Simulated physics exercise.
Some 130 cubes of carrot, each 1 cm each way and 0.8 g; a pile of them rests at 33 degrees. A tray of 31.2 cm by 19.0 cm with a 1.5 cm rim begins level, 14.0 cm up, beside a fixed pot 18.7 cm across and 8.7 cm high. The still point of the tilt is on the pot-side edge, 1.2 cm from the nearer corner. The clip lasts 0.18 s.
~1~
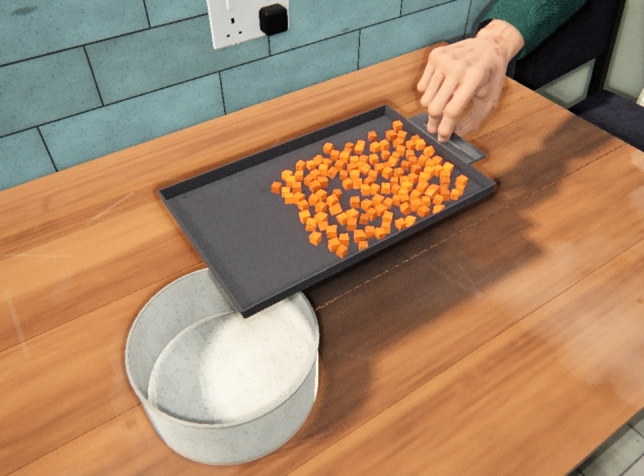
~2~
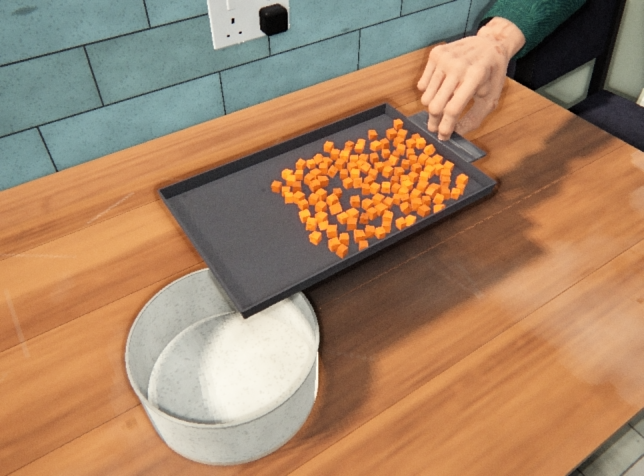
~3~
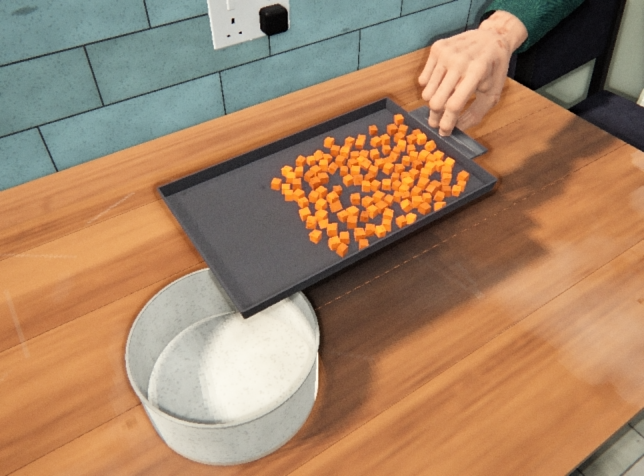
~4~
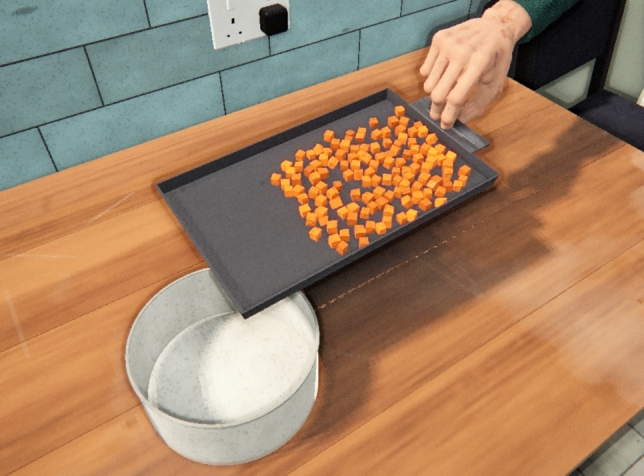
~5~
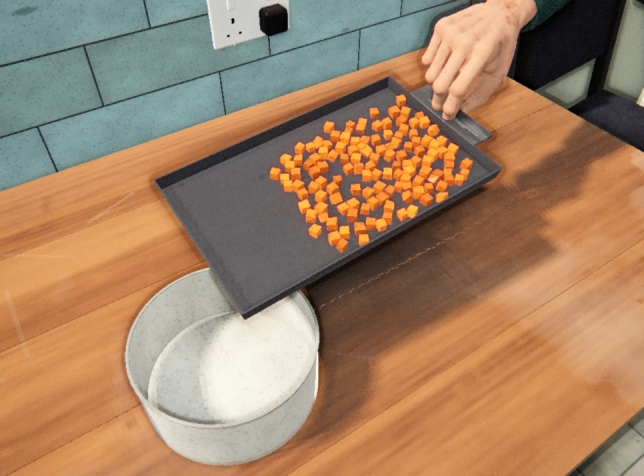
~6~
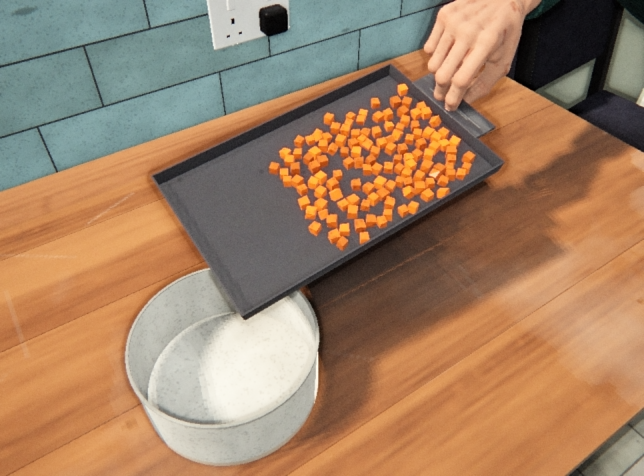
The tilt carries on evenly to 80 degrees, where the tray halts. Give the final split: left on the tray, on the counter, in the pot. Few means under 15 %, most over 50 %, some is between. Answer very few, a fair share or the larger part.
Tray very few, counter a fair share, pot the larger part.
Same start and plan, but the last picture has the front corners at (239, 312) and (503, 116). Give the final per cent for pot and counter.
Pot 70, counter 30.
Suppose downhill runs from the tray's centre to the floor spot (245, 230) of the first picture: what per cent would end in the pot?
Some 40 per cent.
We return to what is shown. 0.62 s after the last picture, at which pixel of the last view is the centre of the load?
Around (324, 244).
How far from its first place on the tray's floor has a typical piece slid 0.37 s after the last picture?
About 2 cm.
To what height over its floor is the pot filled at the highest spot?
About 2.5 cm.
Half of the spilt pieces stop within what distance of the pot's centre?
Roughly 26 cm.
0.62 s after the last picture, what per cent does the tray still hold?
Roughly 95 per cent.
Then, 0.37 s after the last picture, tilt 44 degrees; the tray holds 100 %, the pot 0 %.
Then, 0.62 s after the last picture, tilt 67 degrees; the tray holds 95 %, the pot 0 %.
Then, 0.98 s after the last picture, tilt 80 degrees; the tray holds 25 %, the pot 45 %.
In the end, tray 5 %, counter 25 %, pot 70 %.
